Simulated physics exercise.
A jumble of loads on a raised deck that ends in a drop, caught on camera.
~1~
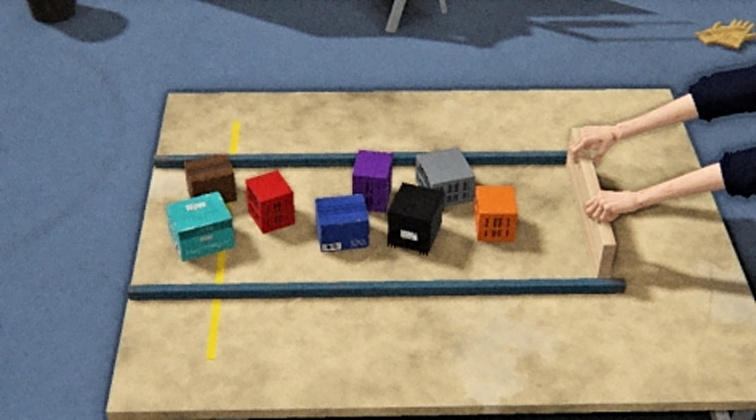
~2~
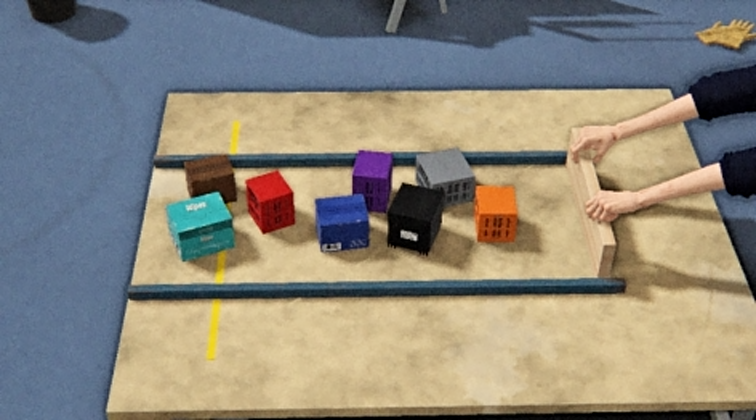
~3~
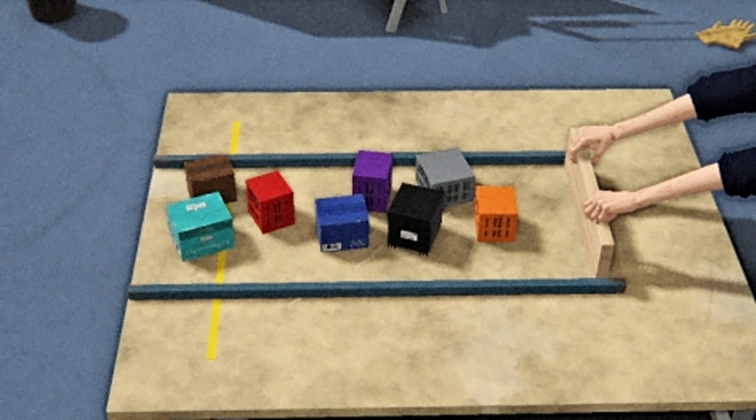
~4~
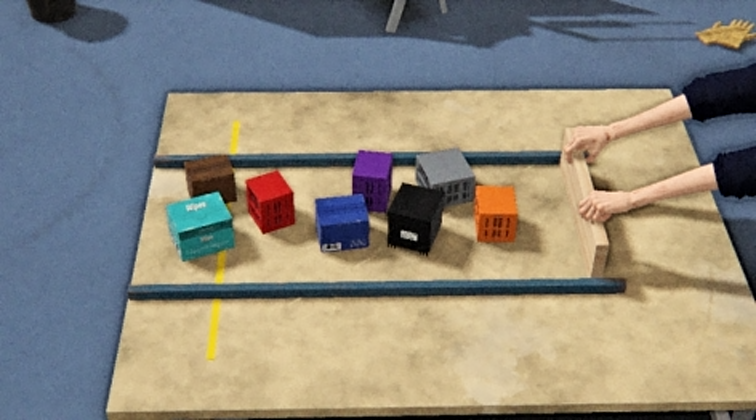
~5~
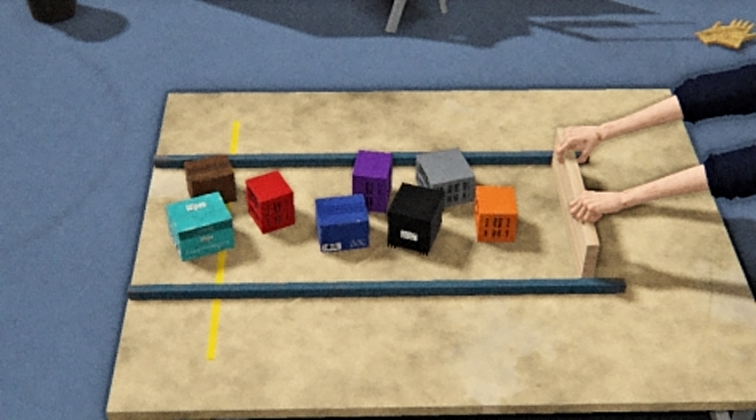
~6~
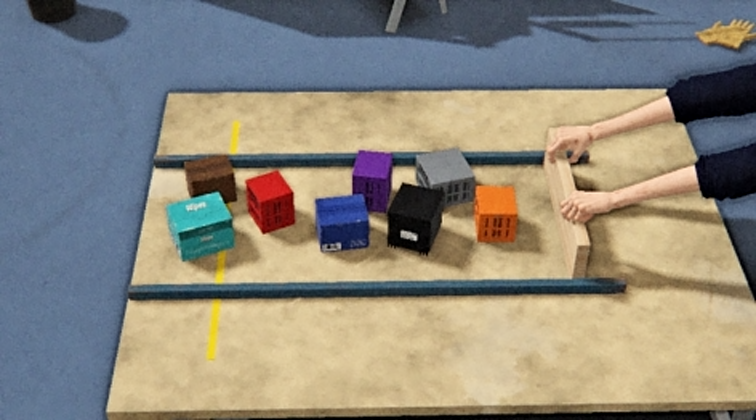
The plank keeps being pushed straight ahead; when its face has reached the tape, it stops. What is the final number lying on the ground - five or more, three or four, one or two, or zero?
I foresee three or four drops here.
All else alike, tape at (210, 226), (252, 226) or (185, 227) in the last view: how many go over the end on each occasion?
Those tries give 4, 1 and 6.
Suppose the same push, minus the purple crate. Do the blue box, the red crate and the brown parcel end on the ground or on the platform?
Blue box goes down, red crate stays put, brown parcel stays put.
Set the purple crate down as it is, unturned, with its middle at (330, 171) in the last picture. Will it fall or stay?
Observed: The purple crate keeps its spot.
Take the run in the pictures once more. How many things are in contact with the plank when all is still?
It's 2 of them.
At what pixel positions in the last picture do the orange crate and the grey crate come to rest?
In order, first (205, 218), then (206, 178).
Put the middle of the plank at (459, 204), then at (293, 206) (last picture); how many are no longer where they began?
Moved so far: 3, then 8.
Early on, none off yet; turquoise box at rest near (200, 227); brown parcel at rest near (211, 182); red crate at rest near (270, 202).
Finally, the number that fall off is three or four; lost, blue box, red crate, brown parcel and turquoise box.
